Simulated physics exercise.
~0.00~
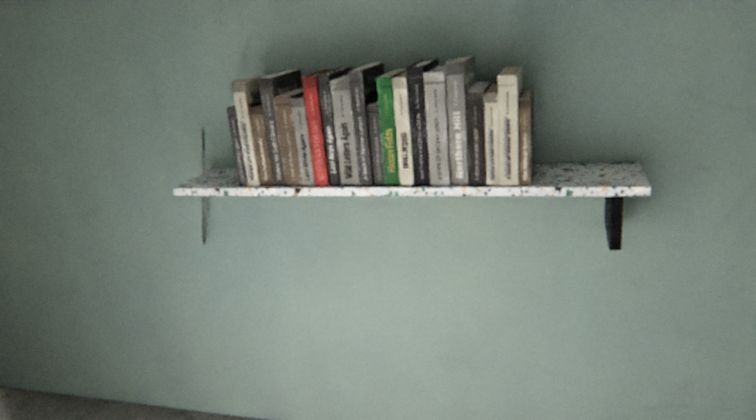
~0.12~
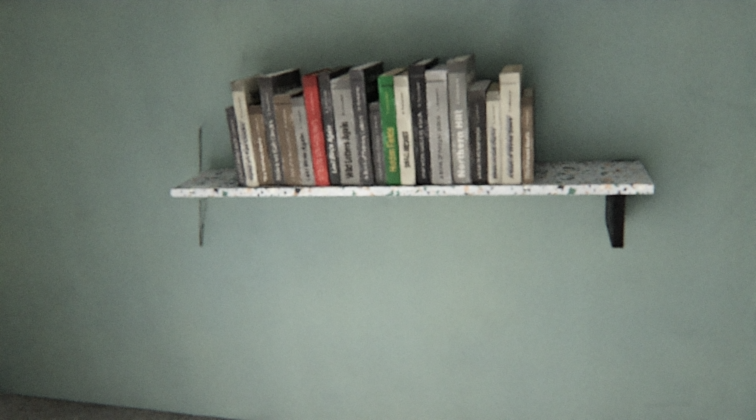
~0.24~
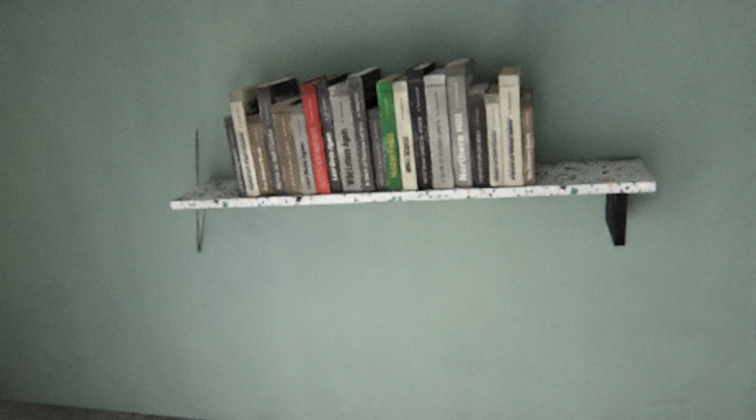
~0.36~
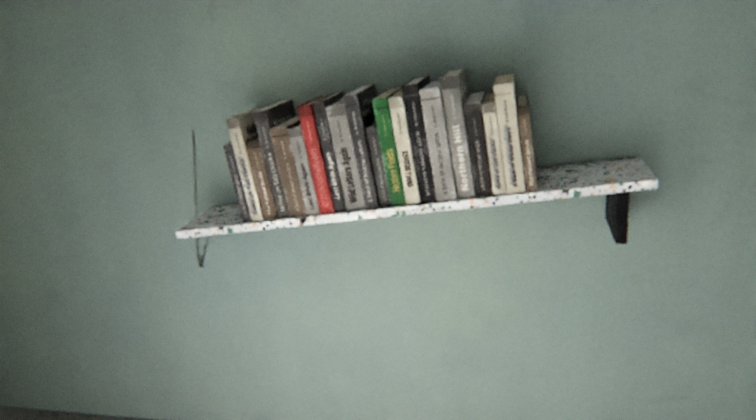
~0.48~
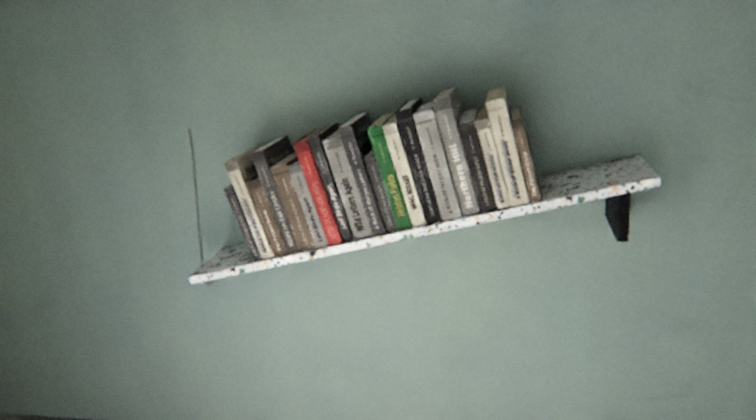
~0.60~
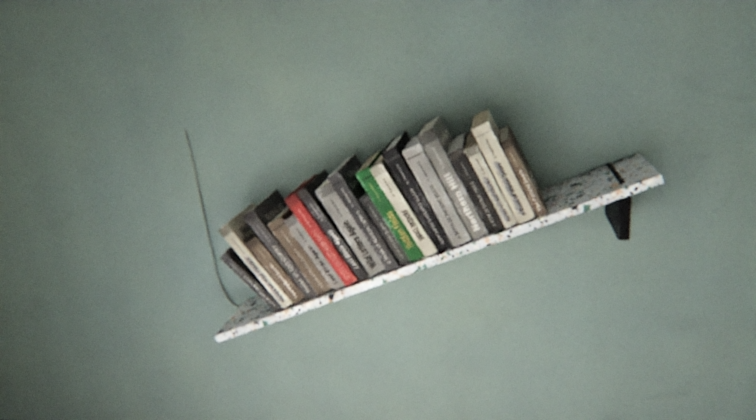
A white shelf speckled with dark flecks is fixed to a plain grey-green wall, seen from the front and slightly below. A row of upright books, mostly grey, black and cream, stands on it, with a red one left of centre and a green one near the middle. The shelf's left end sinks slowly, then faster, pivoting about the dark right bracket, and the books tilt leftward with it as the camera shifts very slightly.
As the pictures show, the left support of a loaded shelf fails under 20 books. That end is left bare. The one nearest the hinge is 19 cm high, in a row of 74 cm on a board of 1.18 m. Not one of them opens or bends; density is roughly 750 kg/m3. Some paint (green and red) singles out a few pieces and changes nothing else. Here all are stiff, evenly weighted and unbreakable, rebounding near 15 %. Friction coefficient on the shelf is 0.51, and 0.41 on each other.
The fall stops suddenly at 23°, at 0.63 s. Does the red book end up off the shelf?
Yes, it comes off.
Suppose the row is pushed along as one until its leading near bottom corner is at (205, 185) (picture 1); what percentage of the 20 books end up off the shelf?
That gives 60 per cent.
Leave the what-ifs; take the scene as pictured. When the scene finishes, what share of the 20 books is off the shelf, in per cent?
Estimate: Close to 45%.
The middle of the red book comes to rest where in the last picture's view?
It ends up at about (212, 412) in the last picture.
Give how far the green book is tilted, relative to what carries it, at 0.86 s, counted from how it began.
Measured against how it began, the tilt is near 40 degrees.
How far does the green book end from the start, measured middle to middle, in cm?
The green one ends about 50 cm from its start.
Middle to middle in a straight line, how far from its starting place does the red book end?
Around 100 cm, start to finish.
After 0.68 s, none of the 20 books off the shelf, 20 disturbed; red book leaning 25°; green book leaning 22°.
After 0.86 s, 1 of the 20 books off the shelf; red book leaning 42°; green book leaning 42°.
After 1.18 s, 4 of the 20 books off the shelf; red book on its side; green book on its side.
After 1.72 s, 9 of the 20 books off the shelf; red book on its side; green book on its side.
By the end (2.3 s), 9 of the 20 books off the shelf; red book on its side; green book on its side. As the last picture would show them, middles, red book near (212, 412), green book near (306, 270).
